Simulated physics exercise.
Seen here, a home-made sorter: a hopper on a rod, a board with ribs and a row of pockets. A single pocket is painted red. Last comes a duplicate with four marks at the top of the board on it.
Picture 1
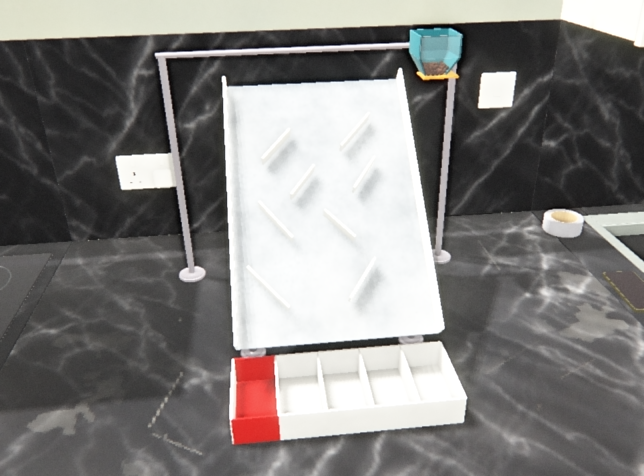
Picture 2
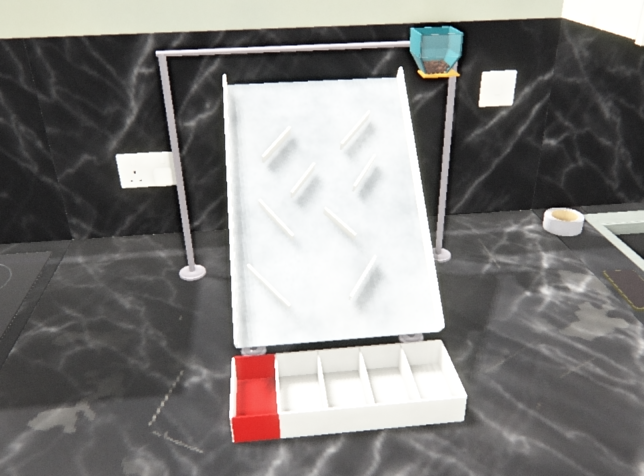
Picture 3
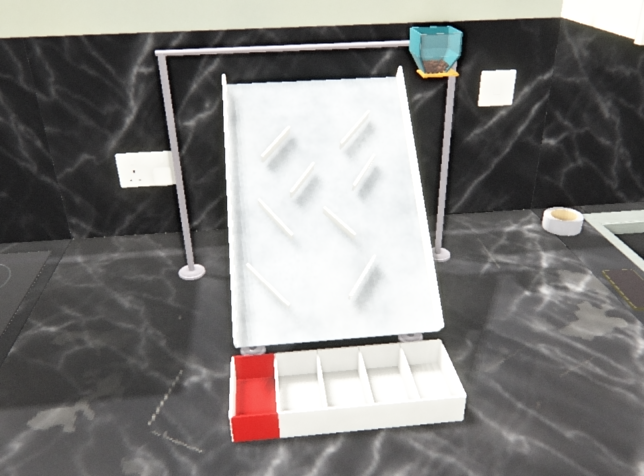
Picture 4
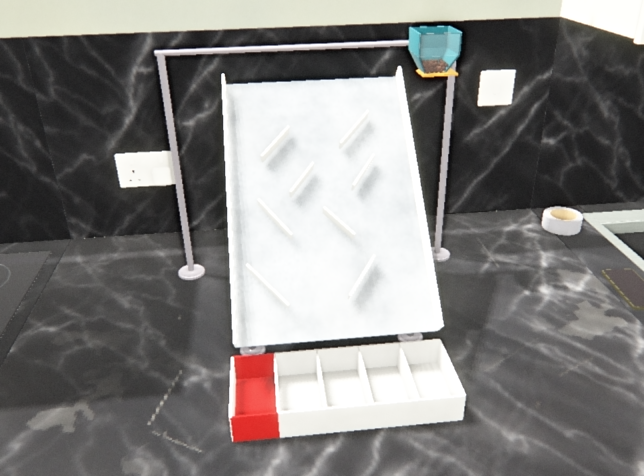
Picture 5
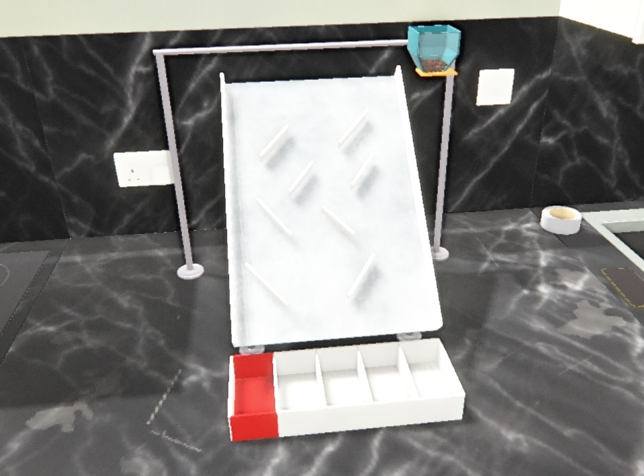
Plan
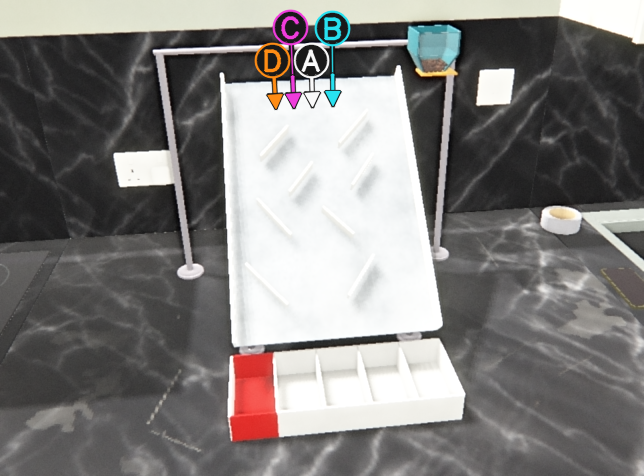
In this clip, a teal hopper holding small dark contents sits at the right of a rod above a sloping white ribbed board, with a row of five pockets below, the leftmost red; nothing visibly moves.
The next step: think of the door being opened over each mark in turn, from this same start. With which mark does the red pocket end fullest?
Take D.
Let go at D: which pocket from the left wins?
The first.
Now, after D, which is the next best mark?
Mark C.
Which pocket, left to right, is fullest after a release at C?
The third.
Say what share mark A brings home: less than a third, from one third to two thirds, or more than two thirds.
Less than a third.
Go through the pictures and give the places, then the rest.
Hopper at (434, 69), allspice berries, door shut, in the first picture.
Ribs (263, 156) to (290, 127), (342, 143) to (370, 111), (291, 192) to (314, 163), in the second picture.
Ribs (354, 185) to (375, 154), (259, 199) to (293, 235), (324, 207) to (355, 234), in the third picture.
Ribs (247, 264) to (289, 305), (350, 295) to (375, 255), in the fourth picture.
Red pocket at (255, 425), number 1 of 5 from the left, in the fifth picture.
On the marked copy, mark A meets the board at (312, 101); mark B meets the board at (332, 100); mark C meets the board at (293, 102); mark D meets the board at (275, 103).
With A, none in the red pocket, all in other pockets.
With B, none in the red pocket, nearly all in other pockets, a small part outside the box.
With C, about a quarter in the red pocket, most in other pockets, a stray few outside the box.
With D, about two thirds in the red pocket, about a third in other pockets.
